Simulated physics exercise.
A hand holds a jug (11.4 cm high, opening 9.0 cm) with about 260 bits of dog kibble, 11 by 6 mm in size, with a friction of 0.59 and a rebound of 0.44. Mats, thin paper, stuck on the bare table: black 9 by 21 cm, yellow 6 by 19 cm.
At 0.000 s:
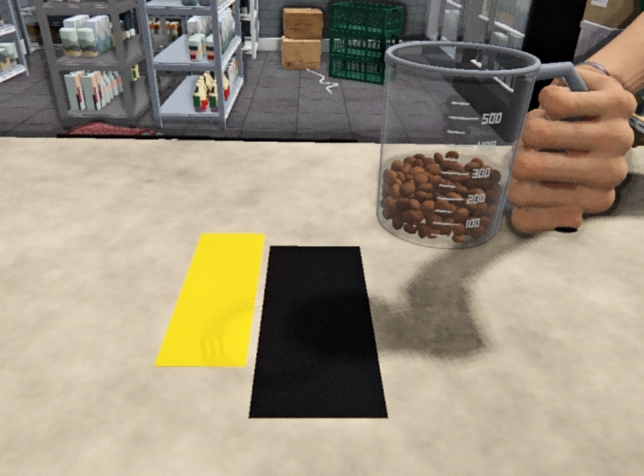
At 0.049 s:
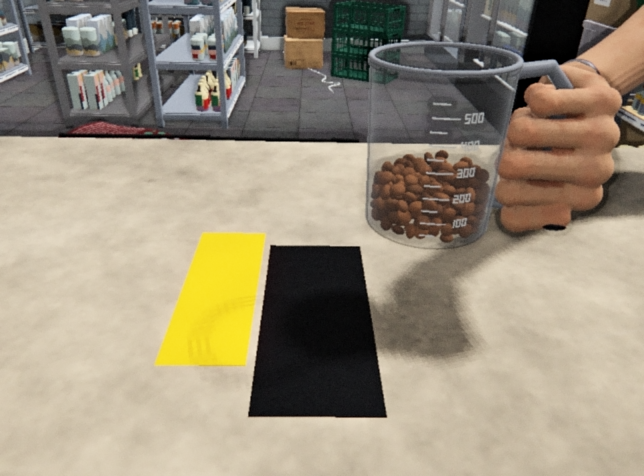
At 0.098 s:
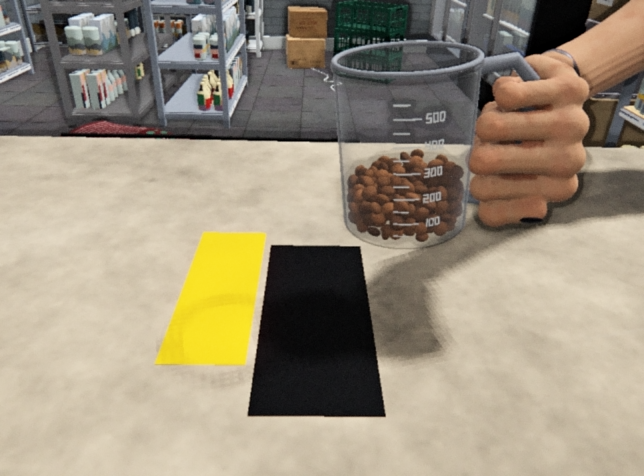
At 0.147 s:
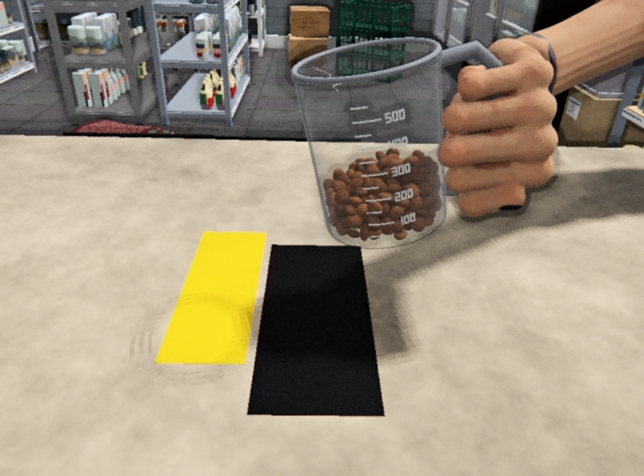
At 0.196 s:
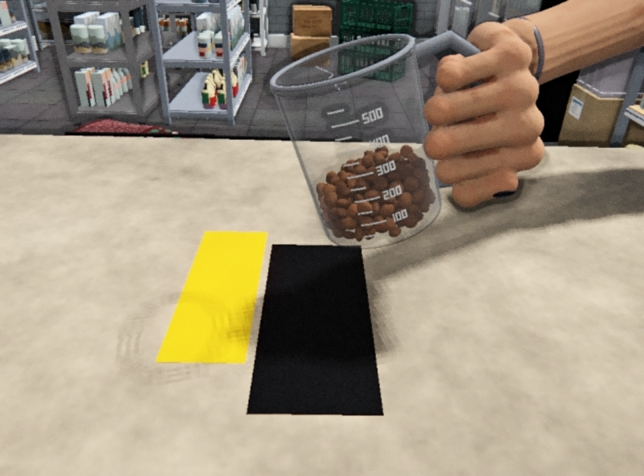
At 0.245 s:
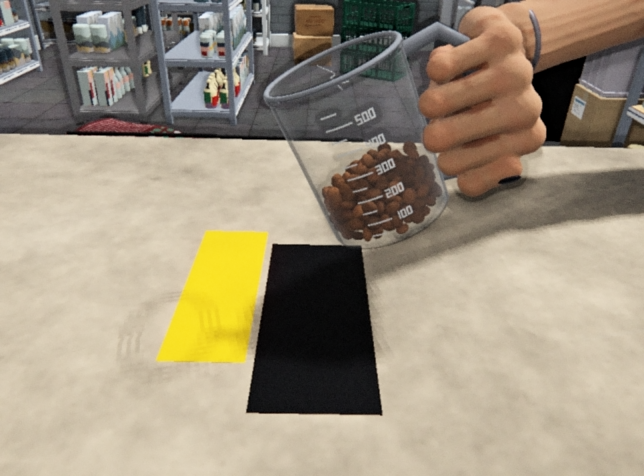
We see a hand holding a clear measuring jug partly filled with brown kibble, moving it left above a table with yellow and black mats, then tilting it further to the left as its sideways movement slows.
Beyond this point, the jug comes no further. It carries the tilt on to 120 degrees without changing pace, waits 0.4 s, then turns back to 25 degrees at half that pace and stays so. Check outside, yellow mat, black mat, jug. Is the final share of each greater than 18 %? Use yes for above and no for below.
Outside: No; yellow mat: Yes; black mat: Yes; jug: No.
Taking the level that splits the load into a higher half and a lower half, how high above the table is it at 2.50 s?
It's around 0 centimetres.
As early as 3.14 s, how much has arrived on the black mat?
I'd put it at around 40 per cent.
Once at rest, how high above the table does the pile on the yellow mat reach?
I'd say close to 2.0 cm.
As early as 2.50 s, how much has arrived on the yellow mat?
45 %.
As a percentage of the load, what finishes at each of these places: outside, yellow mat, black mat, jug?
Outside 10, yellow mat 45, black mat 40, jug 0.
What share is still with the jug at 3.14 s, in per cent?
Around 0 in a hundred of the load.
After 1.11 s, tilt 120 degrees; yellow mat 5 %, black mat 25 %, jug 65 %; middle of all pieces on or above the table near (335, 216).
After 1.84 s, tilt 97 degrees; outside 10 %, yellow mat 45 %, black mat 40 %; middle of all pieces on or above the table near (245, 300).
After 2.50 s, tilt 53 degrees; outside 10 %, yellow mat 45 %, black mat 40 %; middle of all pieces on or above the table near (245, 300).
After 3.14 s, tilt 25 degrees; outside 10 %, yellow mat 45 %, black mat 40 %; middle of all pieces on or above the table near (245, 300).
At rest (3.4 s), outside 10 %, yellow mat 45 %, black mat 40 %, jug 0 %.
